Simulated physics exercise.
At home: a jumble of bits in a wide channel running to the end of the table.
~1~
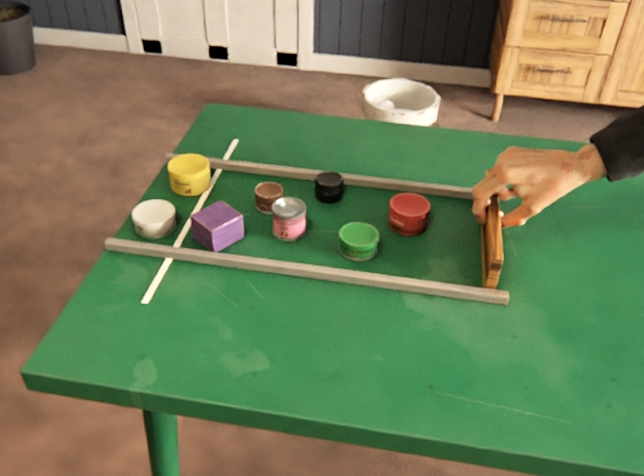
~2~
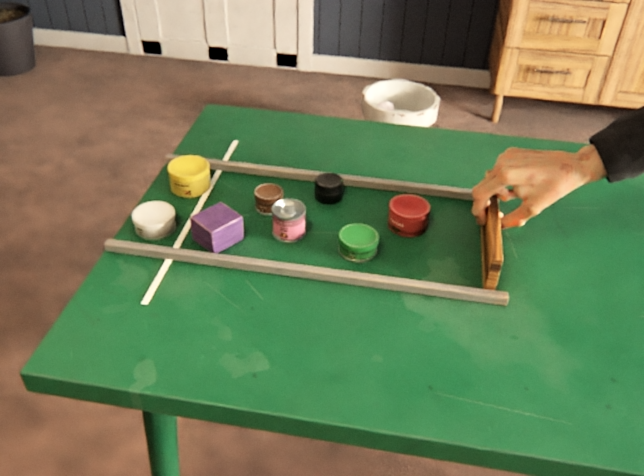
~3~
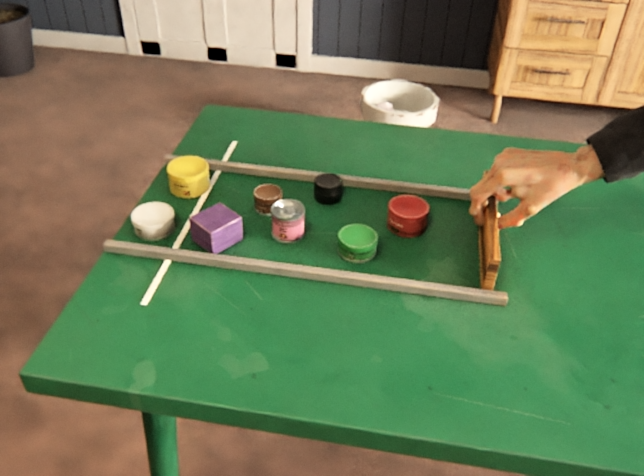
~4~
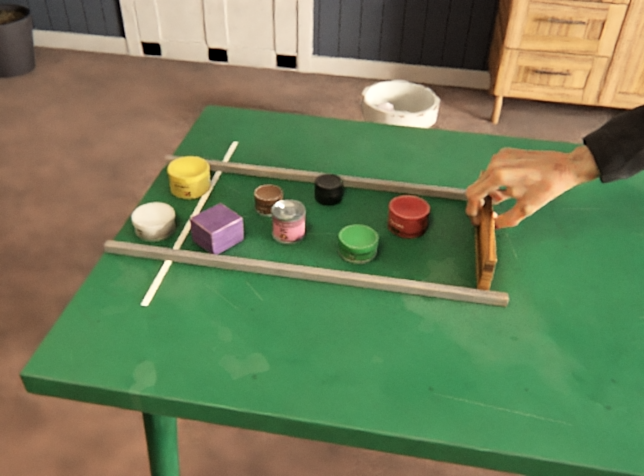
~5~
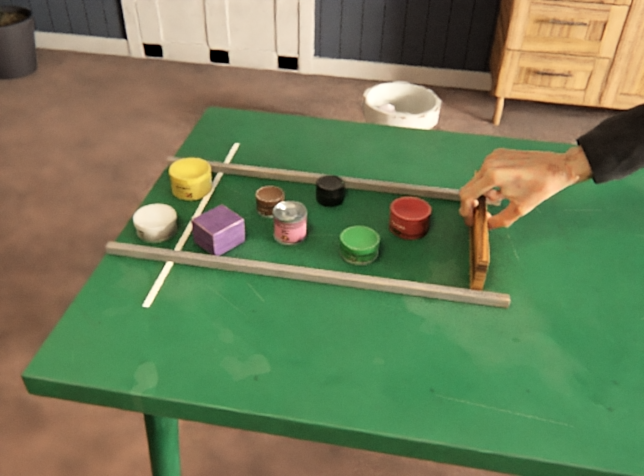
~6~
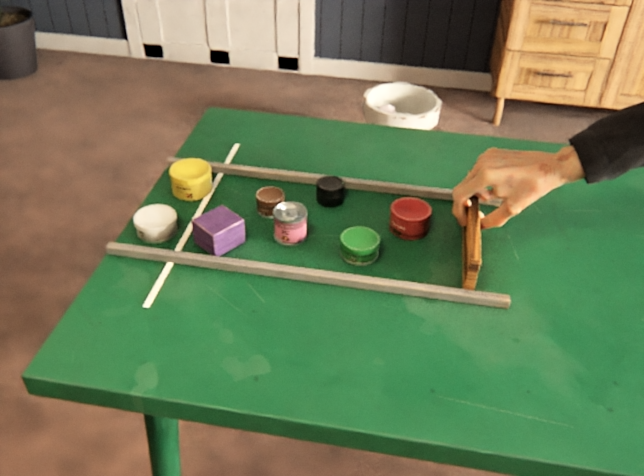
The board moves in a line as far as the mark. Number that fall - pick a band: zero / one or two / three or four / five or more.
Band: One or two.
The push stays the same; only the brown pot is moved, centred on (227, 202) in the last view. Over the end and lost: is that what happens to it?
Result: It remains there.
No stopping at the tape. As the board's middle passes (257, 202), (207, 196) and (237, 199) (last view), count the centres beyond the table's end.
First 0, next 2, last 0.
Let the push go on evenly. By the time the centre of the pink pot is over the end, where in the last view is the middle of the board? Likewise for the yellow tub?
Roughly (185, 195); for the second one, roughly (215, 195).
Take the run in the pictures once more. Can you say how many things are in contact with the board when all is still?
It's 3 of them.
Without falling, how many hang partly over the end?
It totals 2.
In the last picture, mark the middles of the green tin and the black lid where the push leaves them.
Green tin: About (172, 219); black lid: About (202, 174).
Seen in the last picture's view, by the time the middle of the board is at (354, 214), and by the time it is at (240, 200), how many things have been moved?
At the first spot 2, then 8.
Soon after, none off yet; white tin at rest near (156, 224); yellow tub at rest near (191, 179); purple block at rest near (219, 231).
Then, none off yet; white tin at rest near (156, 224); yellow tub at rest near (191, 179); purple block moved a little near (205, 231).
At rest, the number that fall off is one or two; fallen, yellow tub and white tin.
